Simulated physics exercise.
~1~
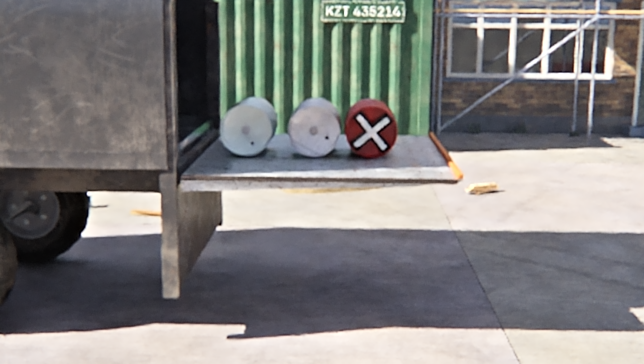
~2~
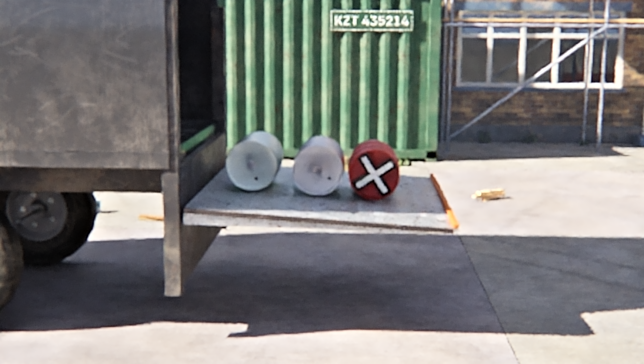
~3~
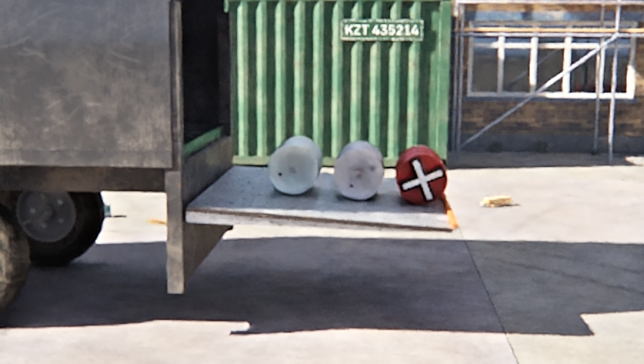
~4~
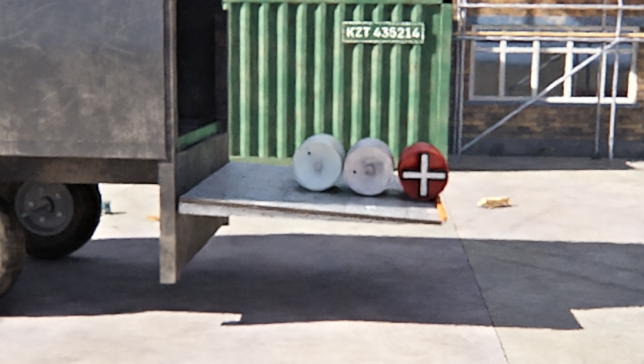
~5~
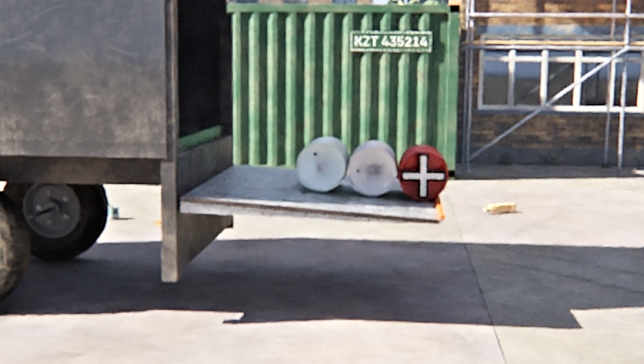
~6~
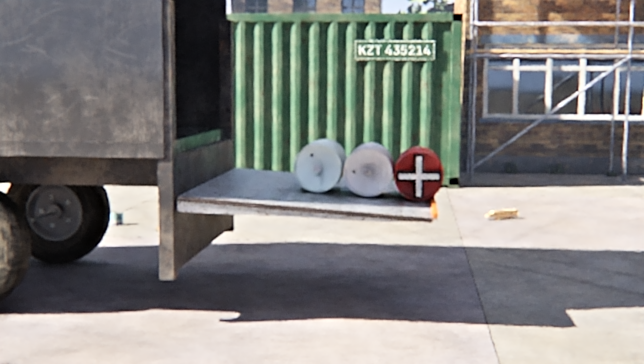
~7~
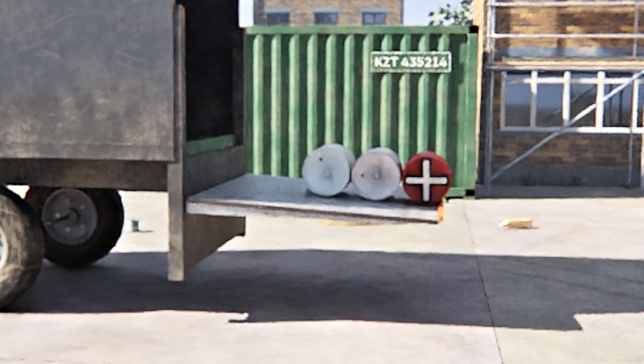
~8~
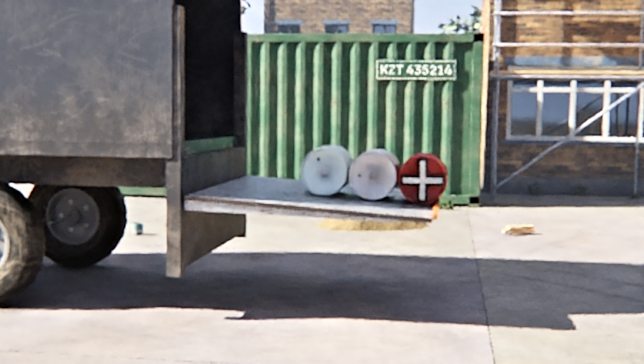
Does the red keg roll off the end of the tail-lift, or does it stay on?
It stays on. The red keg rolls right with the two pale ones and comes to rest near the outer edge of the tail-lift.
